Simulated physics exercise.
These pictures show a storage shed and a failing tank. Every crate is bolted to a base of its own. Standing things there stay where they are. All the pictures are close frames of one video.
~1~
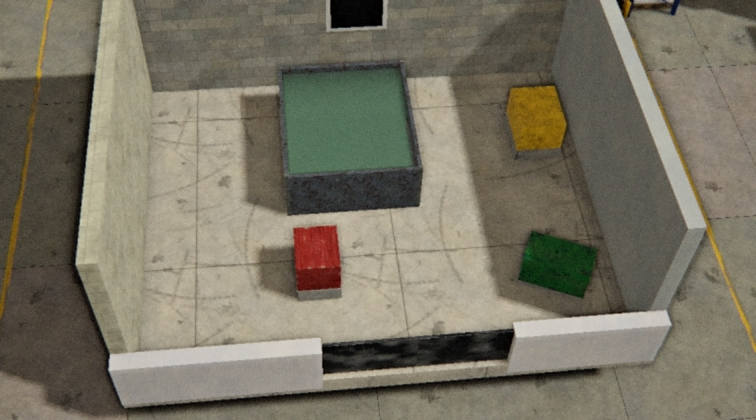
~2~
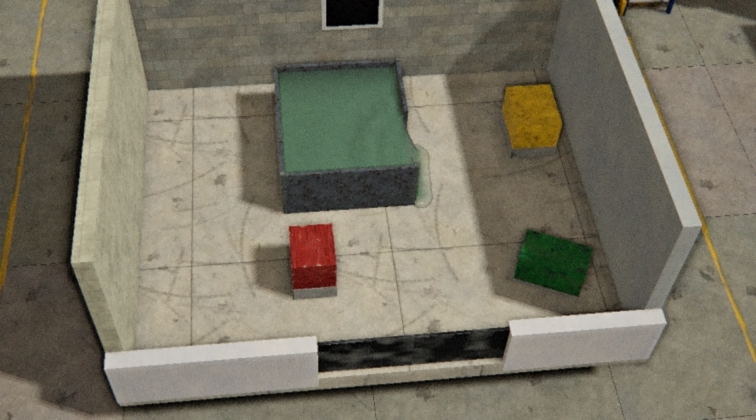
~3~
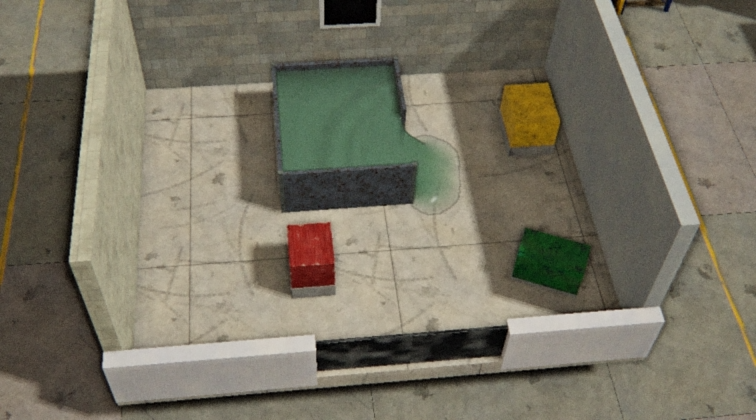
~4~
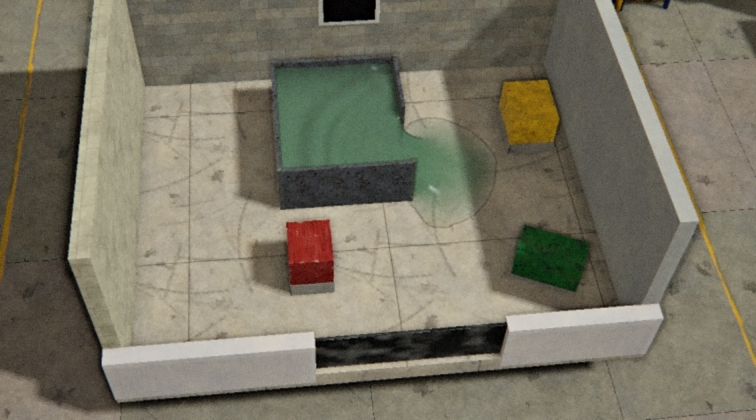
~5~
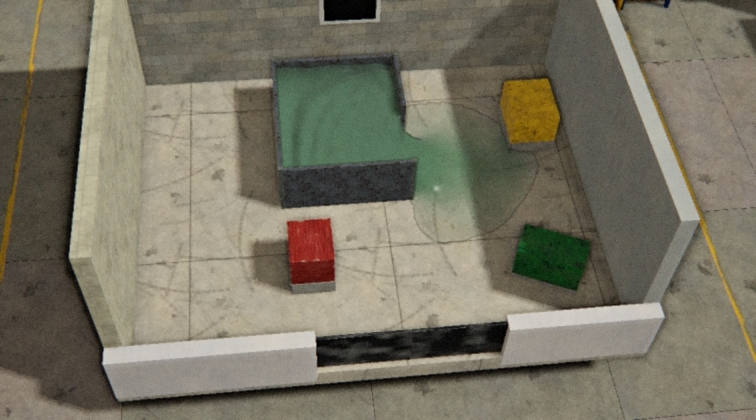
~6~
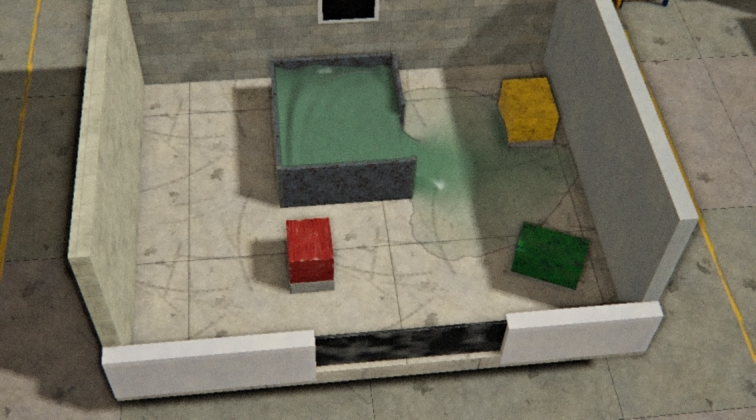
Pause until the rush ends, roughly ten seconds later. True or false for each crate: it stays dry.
Yellow crate: False, it gets wet; green crate: False, it gets wet; red crate: True, it stays dry.
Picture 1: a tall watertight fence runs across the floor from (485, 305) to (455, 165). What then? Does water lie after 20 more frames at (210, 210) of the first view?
Verdict: Not flooded.
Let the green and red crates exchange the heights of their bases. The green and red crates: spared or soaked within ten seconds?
Then green gets flooded and red gets flooded.
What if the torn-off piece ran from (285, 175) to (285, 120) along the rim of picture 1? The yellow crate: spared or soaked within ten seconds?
Then: The yellow crate escapes it.
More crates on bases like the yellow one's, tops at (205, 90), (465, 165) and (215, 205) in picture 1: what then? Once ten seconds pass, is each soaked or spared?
Well, the first one is never reached, the second goes wet, and the third is never reached.
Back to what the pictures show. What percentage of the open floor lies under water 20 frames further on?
By my count, 50 percent.
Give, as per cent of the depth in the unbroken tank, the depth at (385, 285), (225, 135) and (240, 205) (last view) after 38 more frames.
My figures are about 6, 0 and 2 percent.
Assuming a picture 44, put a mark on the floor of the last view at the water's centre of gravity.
Somewhere around (401, 188) in the last view.
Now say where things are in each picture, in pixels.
In the first picture, the water tank at (347, 120) is whole and still.
In the second picture, water pours out at (407, 161) and has run to (425, 202).
In the third picture, the front is at (450, 150), out from the gap at (405, 163).
In the fourth picture, the front is at (486, 150), out from the gap at (404, 161).
In the fifth picture, water pours out at (405, 160) and has run to (532, 169).
In the sixth picture, the front is at (575, 167), out from the gap at (404, 158).
A moment on, water covers 25 % of the floor; the yellow crate water round its plinth, the green crate water round its plinth, the red crate not reached.
Next, water covers 35 % of the floor; the yellow crate water round its plinth, the green crate water round its plinth, the red crate not reached.
Then, water covers 50 % of the floor; the yellow crate water round its plinth, the green crate water round its plinth, the red crate not reached.
Later, water covers 85 % of the floor; the yellow crate water round its plinth, the green crate water round its plinth, the red crate water round its plinth.
In the end, water covers 100 % of the floor; the yellow crate was topped, the green crate was topped, the red crate stayed above the water.
